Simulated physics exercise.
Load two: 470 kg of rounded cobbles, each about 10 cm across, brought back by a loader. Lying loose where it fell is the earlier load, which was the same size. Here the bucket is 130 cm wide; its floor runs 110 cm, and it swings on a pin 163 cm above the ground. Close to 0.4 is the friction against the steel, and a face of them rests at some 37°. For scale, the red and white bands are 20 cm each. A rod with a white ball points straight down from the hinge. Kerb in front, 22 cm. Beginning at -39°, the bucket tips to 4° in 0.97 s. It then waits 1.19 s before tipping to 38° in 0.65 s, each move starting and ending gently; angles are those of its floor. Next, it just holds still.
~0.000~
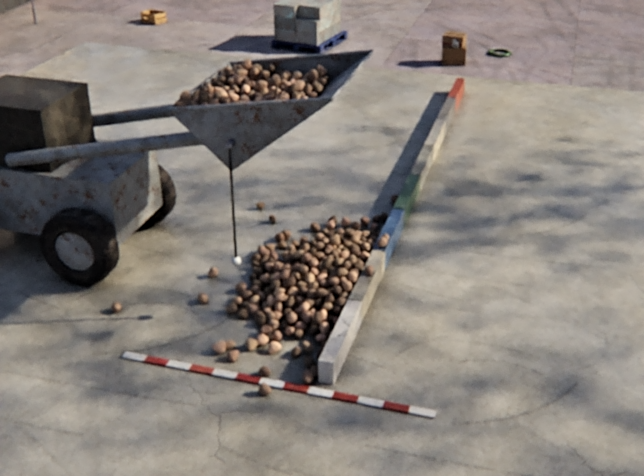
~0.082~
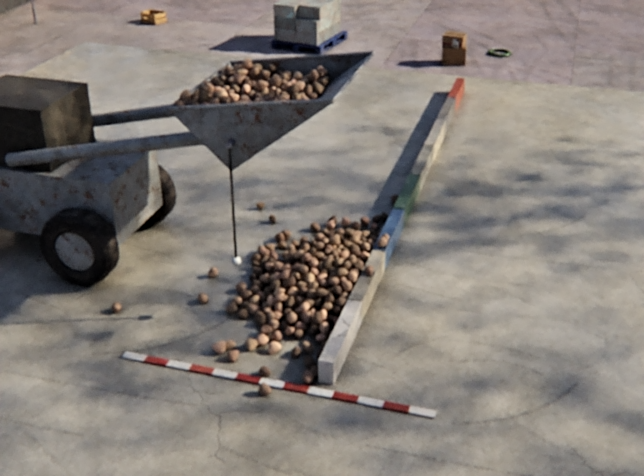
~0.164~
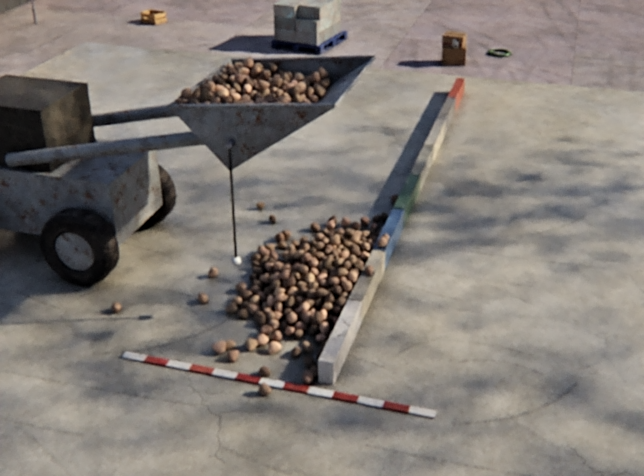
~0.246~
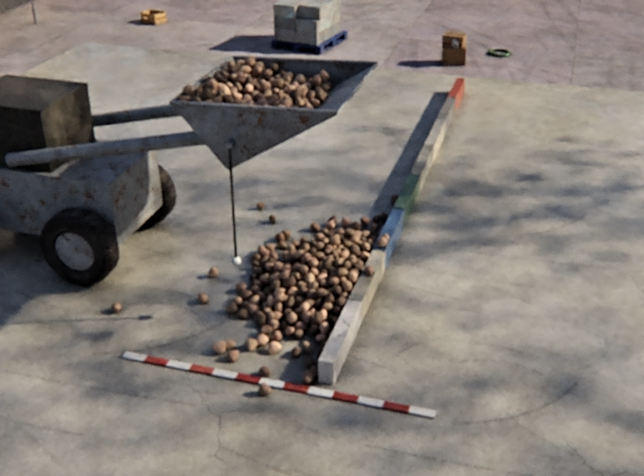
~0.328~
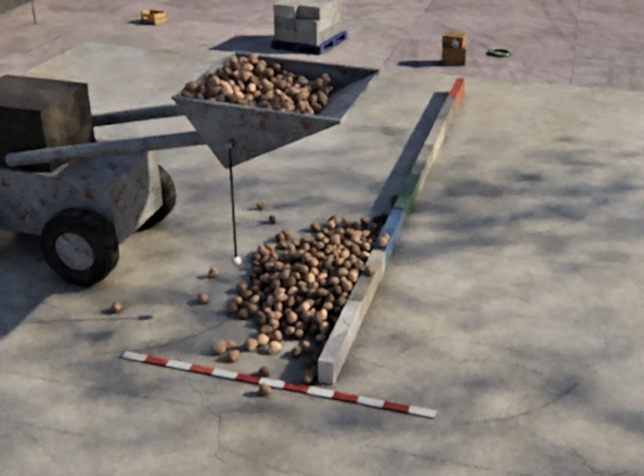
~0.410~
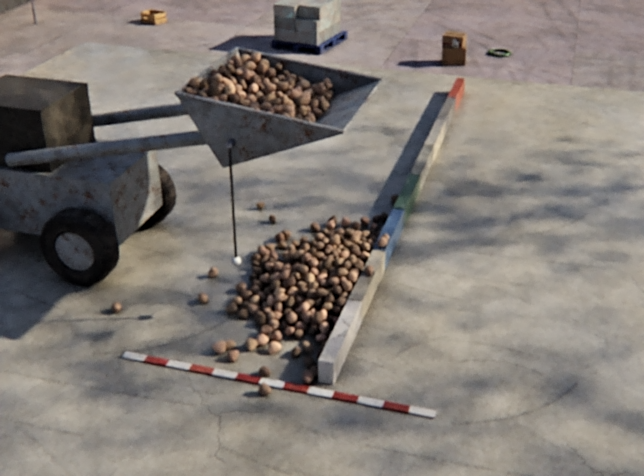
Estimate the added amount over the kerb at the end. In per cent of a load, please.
Roughly 77 per cent of a load.
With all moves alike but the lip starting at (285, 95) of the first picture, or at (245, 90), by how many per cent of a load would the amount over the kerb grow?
The first position would add some 25 per cent, the second some 5.
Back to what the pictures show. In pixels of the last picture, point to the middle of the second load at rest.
Their centre rests close to (416, 296).
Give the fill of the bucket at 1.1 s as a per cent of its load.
Close to 100 per cent of the load.
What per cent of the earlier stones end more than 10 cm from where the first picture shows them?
0 %.
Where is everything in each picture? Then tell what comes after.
In the first picture, the bucket is at -39°, its lip at (332, 99); the top of the load is at (277, 75). The earlier load is highest near (340, 258), 27 cm above ground level, 100 % on this side of the kerb.
The second picture shows lip at (333, 101), floor tilted -38°, highest stones at (267, 77); the stones move at 0.1 m/s on average.
In the third picture, the bucket is at -36°, its lip at (335, 106); the top of the load is at (260, 74); the stones move at 0.2 m/s on average.
In the fourth picture, the bucket is at -32°, its lip at (338, 113); the top of the load is at (235, 71); the stones move at 0.2 m/s on average.
The fifth picture shows lip at (341, 122), floor tilted -28°, highest stones at (235, 68); the stones move at 0.2 m/s on average.
The sixth picture shows lip at (343, 132), floor tilted -22°, highest stones at (238, 65); the stones move at 0.3 m/s on average.
After 0.7 s the floor is at -3°; in per cent of one load, 100 in the bucket, 100 on this side of the kerb; the foremost stones are at (370, 260).
After 1.1 s the floor is at 4°; in per cent of one load, 100 in the bucket, 100 on this side of the kerb; the foremost stones are at (370, 260).
After 3.3 s the floor is at 38°; in per cent of one load, 24 in the bucket, 153 on this side of the kerb, 23 over the kerb; the foremost stones are at (407, 301).
After 6.1 s the floor is at 38°; in per cent of one load, 0 in the bucket, 123 on this side of the kerb, 77 over the kerb; the foremost stones are at (606, 338). Net gain over the kerb, 77.
